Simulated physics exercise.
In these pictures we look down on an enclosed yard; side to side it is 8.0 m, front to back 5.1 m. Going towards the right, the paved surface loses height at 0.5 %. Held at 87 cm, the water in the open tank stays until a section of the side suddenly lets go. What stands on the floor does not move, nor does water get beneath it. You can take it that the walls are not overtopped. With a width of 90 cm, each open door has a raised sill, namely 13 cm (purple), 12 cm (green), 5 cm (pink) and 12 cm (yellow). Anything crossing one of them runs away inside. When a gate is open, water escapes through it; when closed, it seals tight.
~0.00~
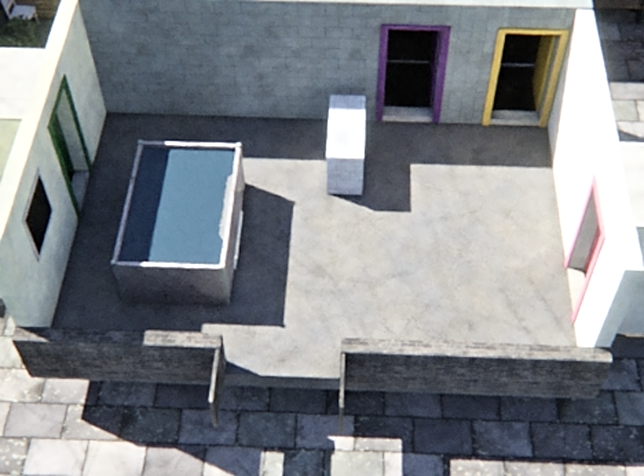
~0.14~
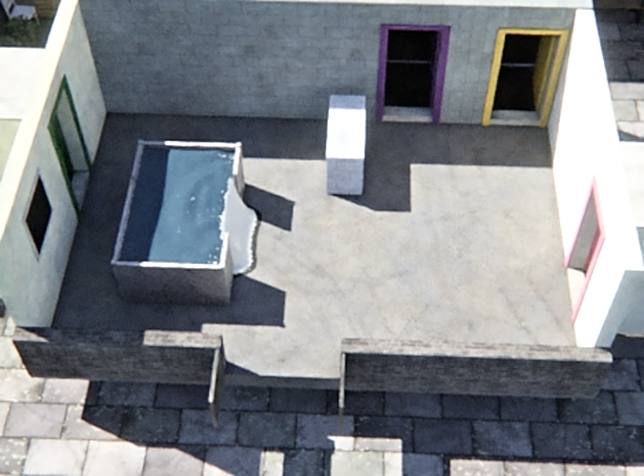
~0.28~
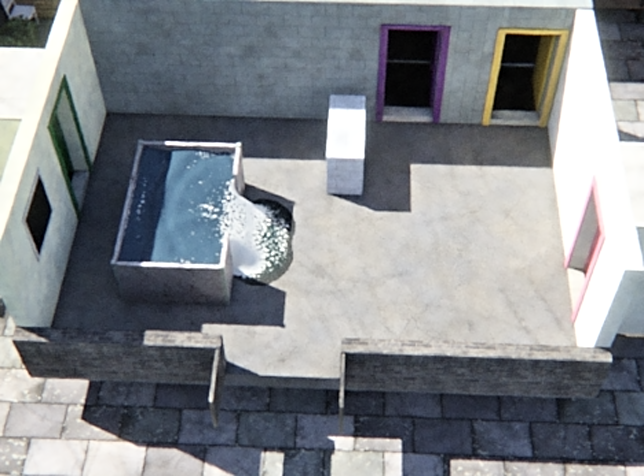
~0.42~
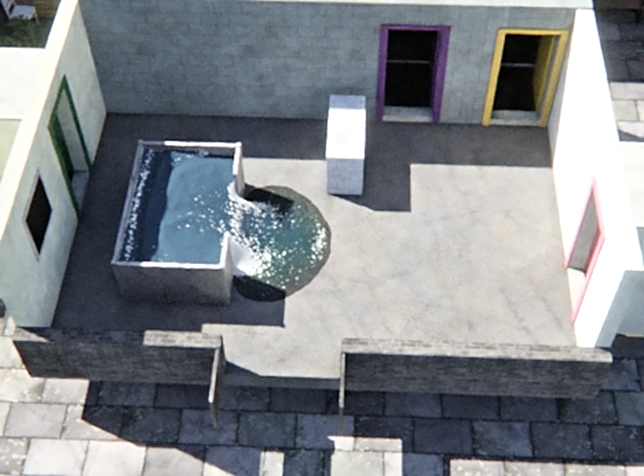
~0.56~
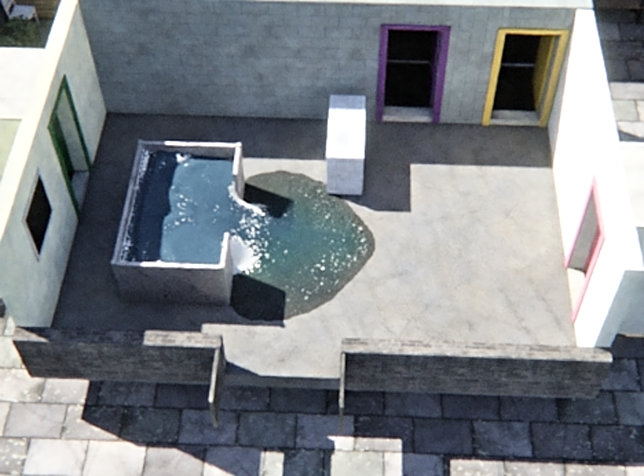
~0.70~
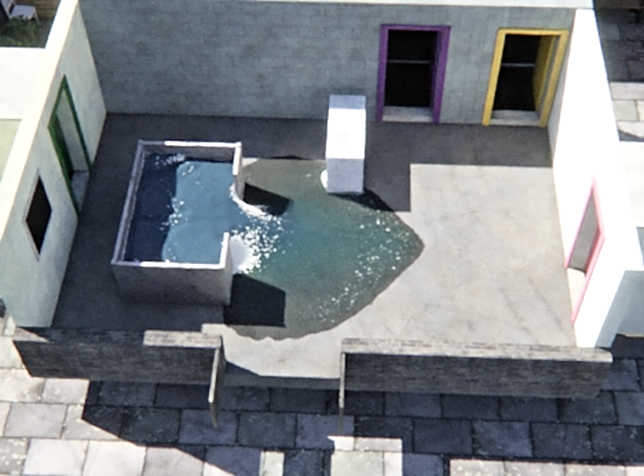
We see a walled yard with an open tank of still water; then water pours from the tank's right side and spreads rightward across the paved floor in a widening, glinting pool that reaches around a pale block.
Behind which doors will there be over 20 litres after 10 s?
Purple door: Under the set amount; green door: Under the set amount; pink door: Past the set amount; yellow door: Past the set amount.
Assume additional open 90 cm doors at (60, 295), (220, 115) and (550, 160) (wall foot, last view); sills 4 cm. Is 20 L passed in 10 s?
Check each in turn: The first fails, the second fails, the third succeeds.
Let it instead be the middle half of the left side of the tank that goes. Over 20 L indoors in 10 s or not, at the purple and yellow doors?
Lab note: Vs limit, purple door inside limit; yellow door inside limit.
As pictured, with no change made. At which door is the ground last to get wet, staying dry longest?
Green.
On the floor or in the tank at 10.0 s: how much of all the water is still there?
Some 80 in a hundred.
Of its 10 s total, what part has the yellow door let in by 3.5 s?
Around 25 percent.
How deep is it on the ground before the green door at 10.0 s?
1.5 cm or so.
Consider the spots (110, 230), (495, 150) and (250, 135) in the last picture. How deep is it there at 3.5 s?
0, 9 and 3 cm.
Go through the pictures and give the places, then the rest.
The open tank at (180, 205) is whole and still, 87 cm deep, in the first frame.
Water pours out at (232, 227) and has run 0.7 m, to (250, 211); typically 14 cm deep outside, 87 cm at the open tank's back, in the second frame.
Water pours out at (232, 229) and has run 1.0 m, to (286, 215); typically 15 cm deep outside, 82 cm at the open tank's back, in the third frame.
Water pours out at (232, 230) and has run 1.5 m, to (325, 230); typically 11 cm deep outside, 74 cm at the open tank's back, in the fourth frame.
Water pours out at (232, 230) and has run 2.2 m, to (368, 237); typically 7 cm deep outside, 74 cm at the open tank's back, in the fifth frame.
Water pours out at (232, 230) and has run 3.0 m, to (416, 242); typically 6 cm deep outside, 69 cm at the open tank's back, in the sixth frame.
After 1.4 s water covers 50 % of the floor and is deepest (44 cm) near (239, 244); purple door not reached, green door not reached, pink door 2 cm at the sill, 0 L in, yellow door not reached.
After 2.2 s water covers 60 % of the floor and is deepest (49 cm) near (576, 362); purple door 1 cm at the sill, 0 L in, green door not reached, pink door 9 cm at the sill, 61 L in, yellow door not reached.
After 3.5 s water covers 70 % of the floor and is deepest (28 cm) near (565, 283); purple door 3 cm at the sill, 0 L in, green door not reached, pink door 22 cm at the sill, 206 L in, yellow door 20 cm at the sill, 28 L in.
After 6.0 s water covers 80 % of the floor and is deepest (20 cm) near (545, 135); purple door 9 cm at the sill, 0 L in, green door 3 cm at the sill, 0 L in, pink door 13 cm at the sill, 350 L in, yellow door 19 cm at the sill, 85 L in.
After 10.0 s water covers 95 % of the floor and is deepest (14 cm) near (565, 372); purple door 10 cm at the sill, 2 L in, green door 1 cm at the sill, 0 L in, pink door 10 cm at the sill, 432 L in, yellow door 11 cm at the sill, 106 L in.
